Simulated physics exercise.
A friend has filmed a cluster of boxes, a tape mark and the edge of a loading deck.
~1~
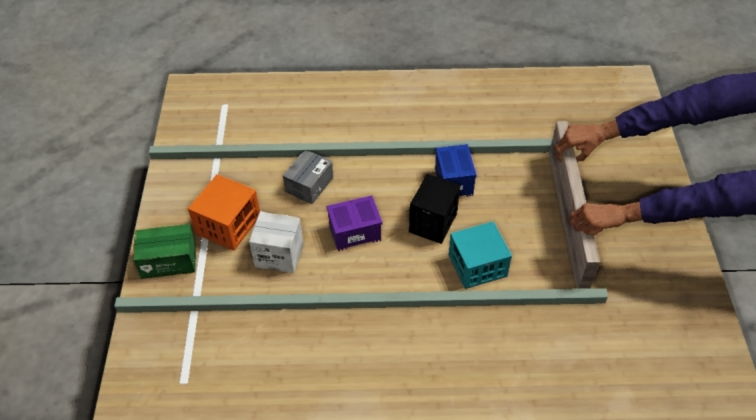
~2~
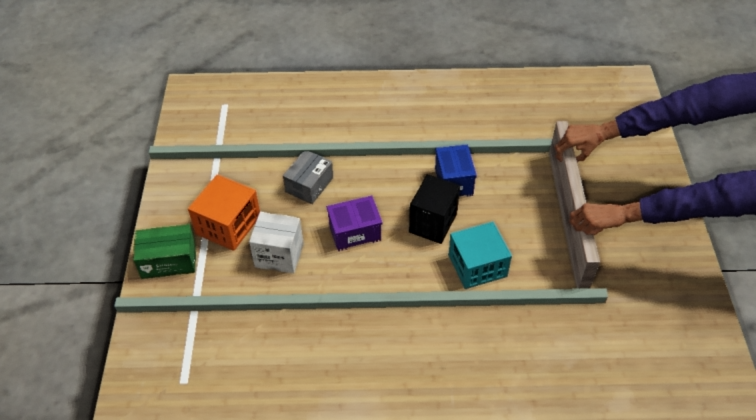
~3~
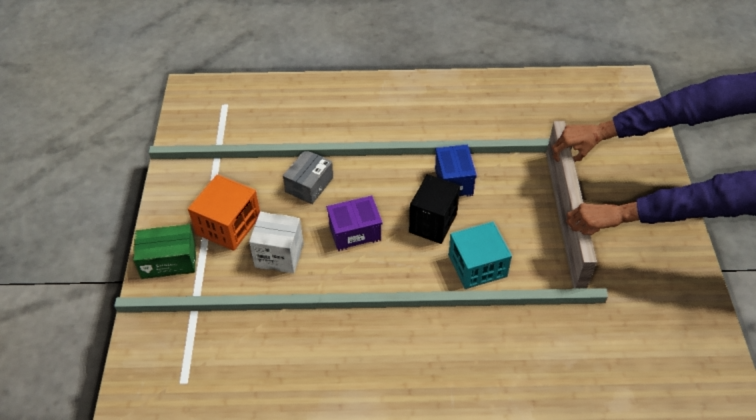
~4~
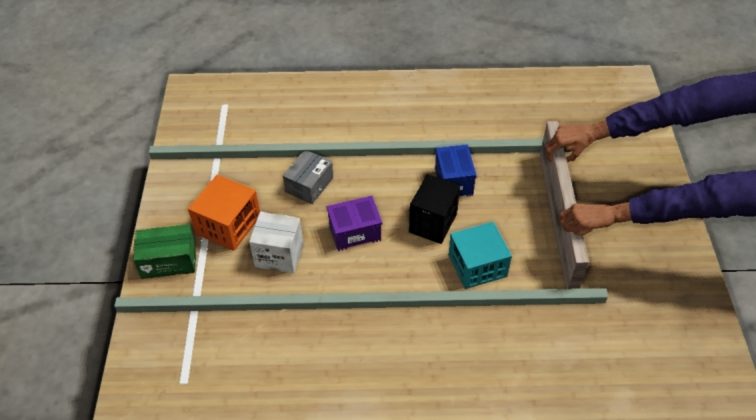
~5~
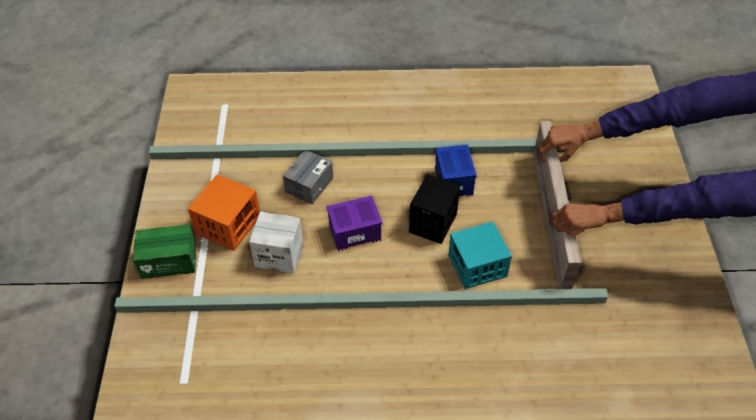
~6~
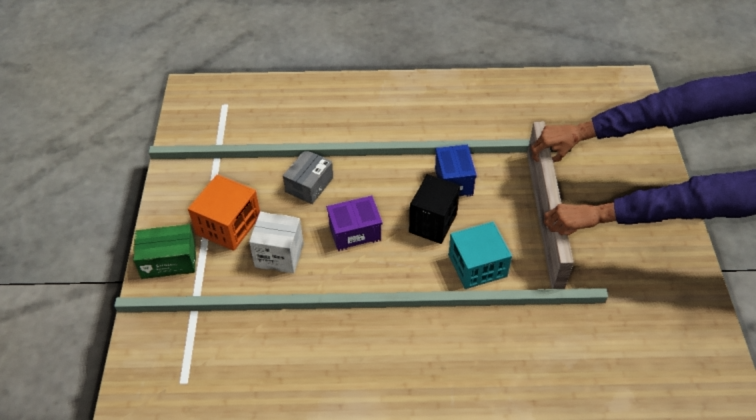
On a wooden deck, two hands slide a plank slightly left between rails while the scattered boxes and crates stay still.
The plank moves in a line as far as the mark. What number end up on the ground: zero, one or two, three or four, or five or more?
In the end the number that fall off is one or two.
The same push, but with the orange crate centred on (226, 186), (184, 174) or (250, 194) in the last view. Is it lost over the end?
In that order, it comes down; is lost; is lost.
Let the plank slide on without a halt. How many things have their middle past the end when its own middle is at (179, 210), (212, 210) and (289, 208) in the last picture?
The counts: 5, 2 and 0.
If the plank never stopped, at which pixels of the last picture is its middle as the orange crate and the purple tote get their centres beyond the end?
At (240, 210) for the orange crate; at (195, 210) for the purple tote.
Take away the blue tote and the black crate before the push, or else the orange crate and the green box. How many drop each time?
The counts: 2 and 0.
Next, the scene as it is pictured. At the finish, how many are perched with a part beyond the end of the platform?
It comes to 2.
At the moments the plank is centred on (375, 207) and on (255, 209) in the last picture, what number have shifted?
First 5, then 8.
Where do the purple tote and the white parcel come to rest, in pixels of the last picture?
The purple tote at (145, 221), the white parcel at (129, 266).
Early on, none off yet; green box at rest near (165, 252); orange crate at rest near (225, 212); white parcel at rest near (277, 243).
Finally, the number that fall off is one or two; lost, orange crate and green box.
